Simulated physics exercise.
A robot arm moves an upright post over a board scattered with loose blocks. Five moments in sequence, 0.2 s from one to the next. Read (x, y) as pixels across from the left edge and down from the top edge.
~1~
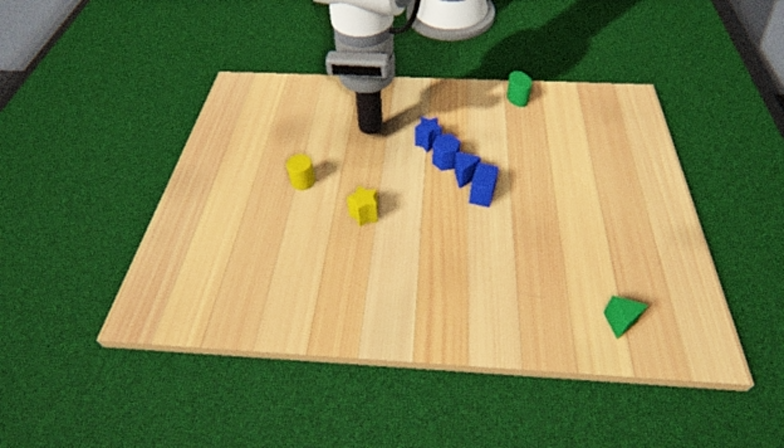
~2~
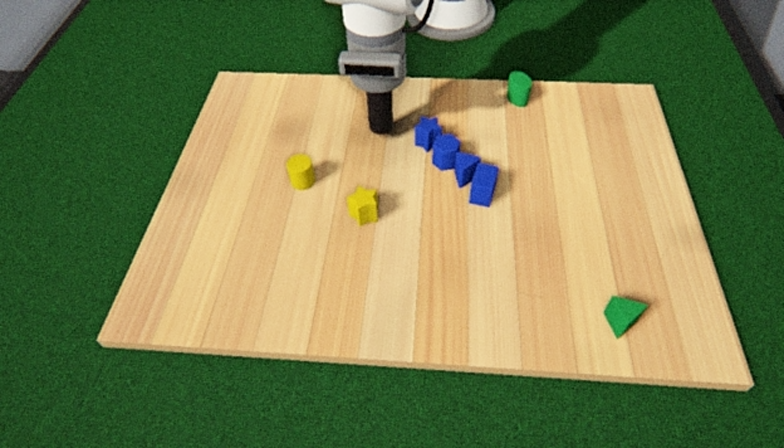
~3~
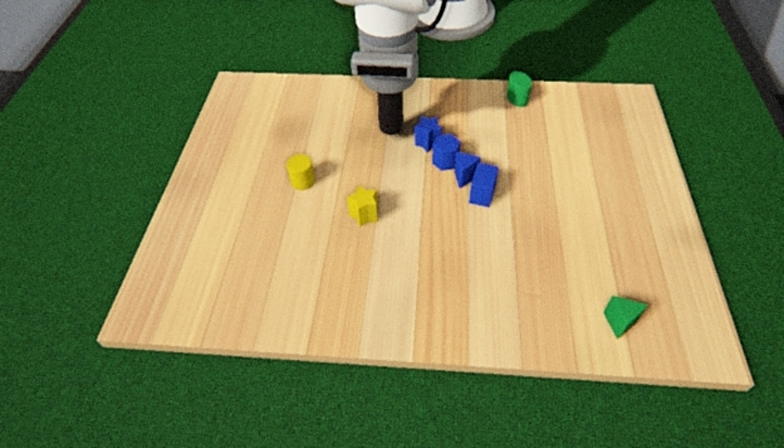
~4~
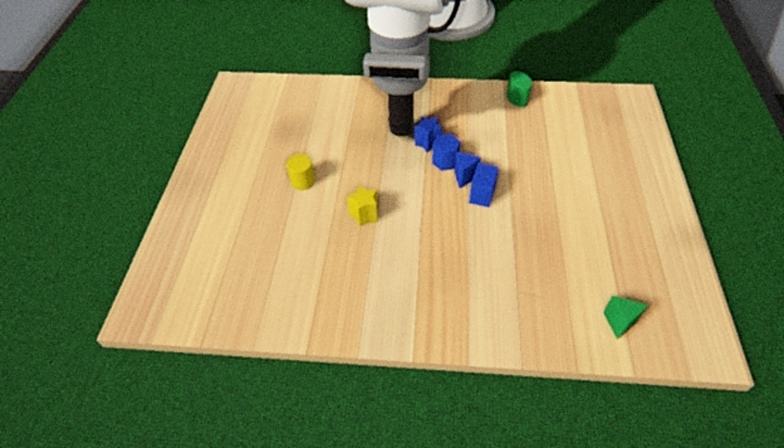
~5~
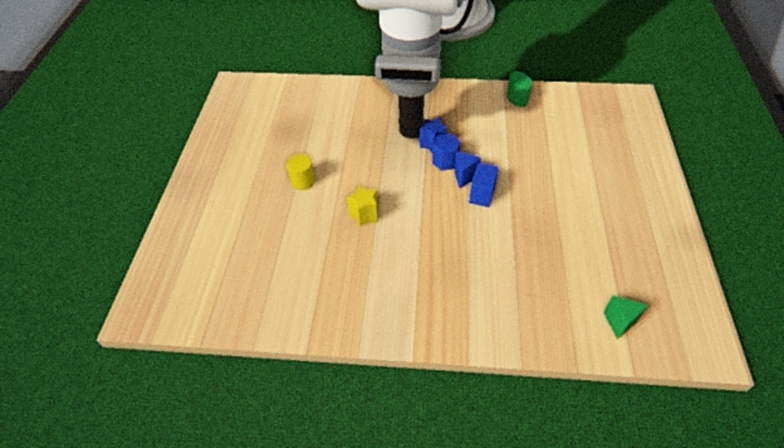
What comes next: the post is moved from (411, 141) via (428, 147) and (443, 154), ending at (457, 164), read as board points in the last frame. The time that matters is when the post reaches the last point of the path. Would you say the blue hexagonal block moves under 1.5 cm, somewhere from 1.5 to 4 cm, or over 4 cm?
Result: Over 4 cm.
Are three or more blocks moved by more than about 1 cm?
Yes, that is what happens.
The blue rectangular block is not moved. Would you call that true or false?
Verdict: False.
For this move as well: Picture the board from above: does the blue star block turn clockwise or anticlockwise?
From above, counter-clockwise.
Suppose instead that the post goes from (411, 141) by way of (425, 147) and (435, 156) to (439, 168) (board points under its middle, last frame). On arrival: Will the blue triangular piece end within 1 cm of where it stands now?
I'd say no.
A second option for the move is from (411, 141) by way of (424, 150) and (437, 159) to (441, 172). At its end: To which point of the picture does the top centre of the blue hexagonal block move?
Pixel (468, 154).
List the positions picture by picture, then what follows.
The first frame shows post's lower end at (371, 127); blue star block at (429, 124); blue hexagonal block at (447, 142); blue triangular piece at (467, 159); blue rectangular block at (485, 175).
The second frame shows post at (381, 127); blocks still.
The third frame shows post at (391, 128); blocks still.
The fourth frame shows post at (401, 129); blocks still.
The fifth frame shows post at (411, 131); blue star block at (433, 125); blue hexagonal block at (447, 142); blue triangular piece at (467, 159); blue rectangular block at (485, 175).
What follows on the original path. Halfway along, post at (437, 141); blue star block at (460, 131), turned 15° anticlockwise; blue hexagonal block at (462, 150), turned 55° clockwise; blue triangular piece at (468, 165), turned 35° anticlockwise.
At the end, post at (458, 154); blue star block at (476, 135), turned 50° anticlockwise; blue hexagonal block at (475, 161), turned 70° clockwise; blue triangular piece at (476, 177), turned 20° anticlockwise; blue rectangular block at (495, 183).
